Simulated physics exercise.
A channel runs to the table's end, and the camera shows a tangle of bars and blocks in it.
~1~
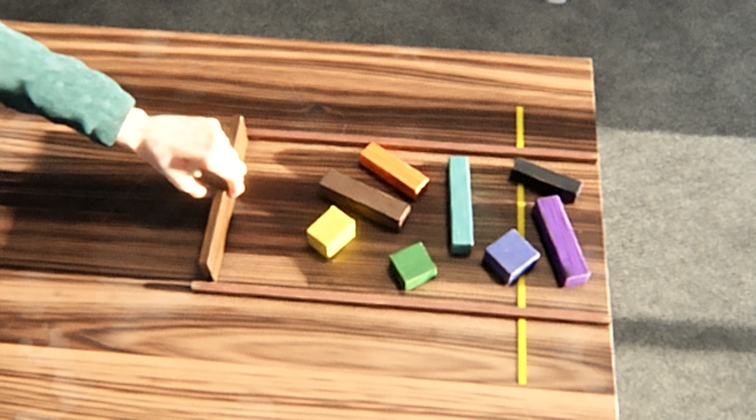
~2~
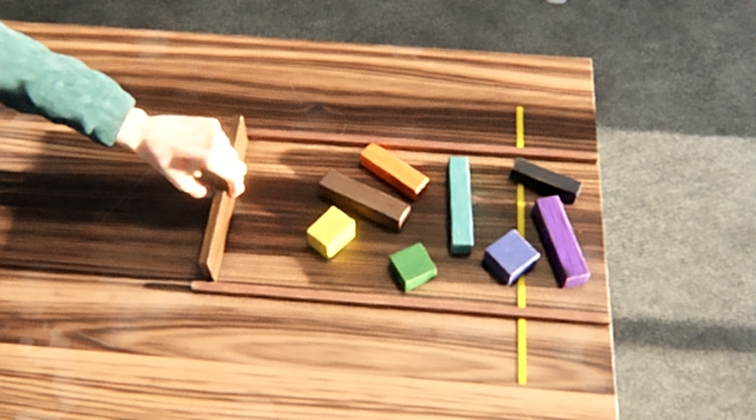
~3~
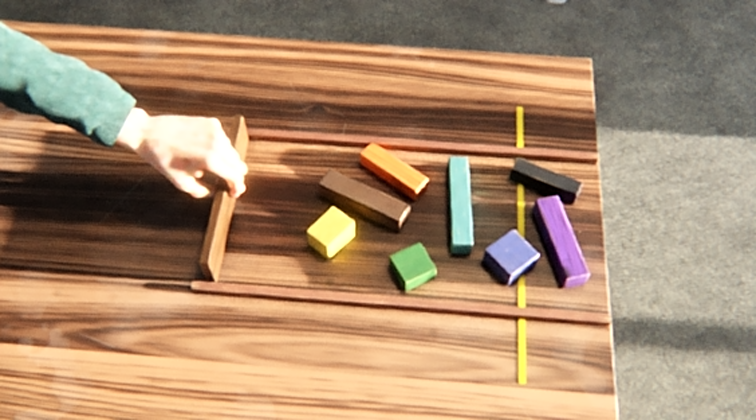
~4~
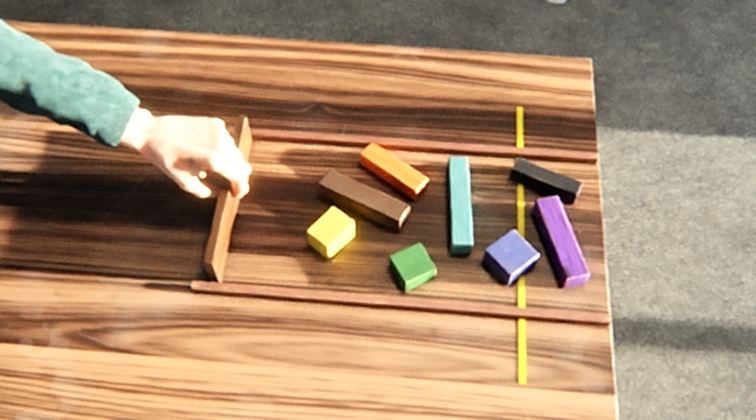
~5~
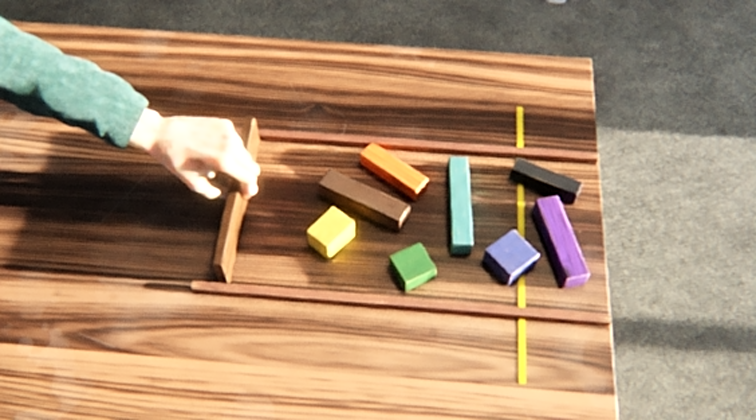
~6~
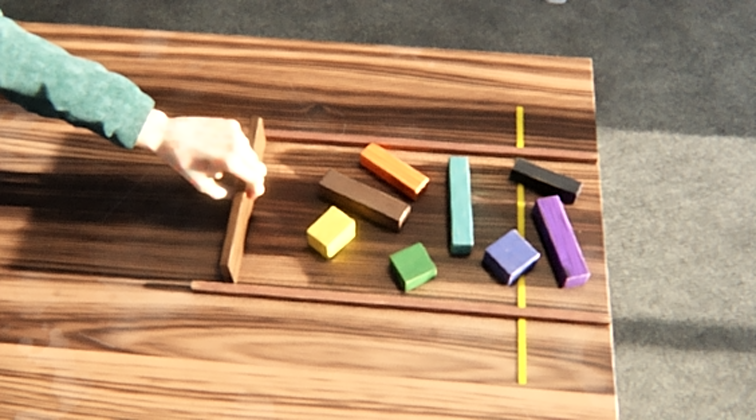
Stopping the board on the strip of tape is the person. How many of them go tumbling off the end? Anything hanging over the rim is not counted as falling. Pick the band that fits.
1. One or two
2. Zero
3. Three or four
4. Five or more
1.
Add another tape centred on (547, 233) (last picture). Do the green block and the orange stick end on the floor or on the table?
Outcome - green block is left in place, orange stick is left in place.
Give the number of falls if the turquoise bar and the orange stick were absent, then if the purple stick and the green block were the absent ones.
The counts would be 0 and 0.
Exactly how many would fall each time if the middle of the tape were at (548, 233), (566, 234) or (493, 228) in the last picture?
Down on the floor: 3, 4 and 0.
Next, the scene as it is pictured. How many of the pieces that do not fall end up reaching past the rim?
The total would be 1.
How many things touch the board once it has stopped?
Tally at the end: 4.
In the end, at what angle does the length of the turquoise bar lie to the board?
It comes to around 15 degrees.
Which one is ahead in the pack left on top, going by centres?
It's the turquoise bar that is foremost.
Soon after, none off yet; purple stick at rest near (560, 241); black stick at rest near (545, 181); blue block at rest near (511, 257).
At rest, the number that fall off is one or two; fallen, black stick and purple stick.
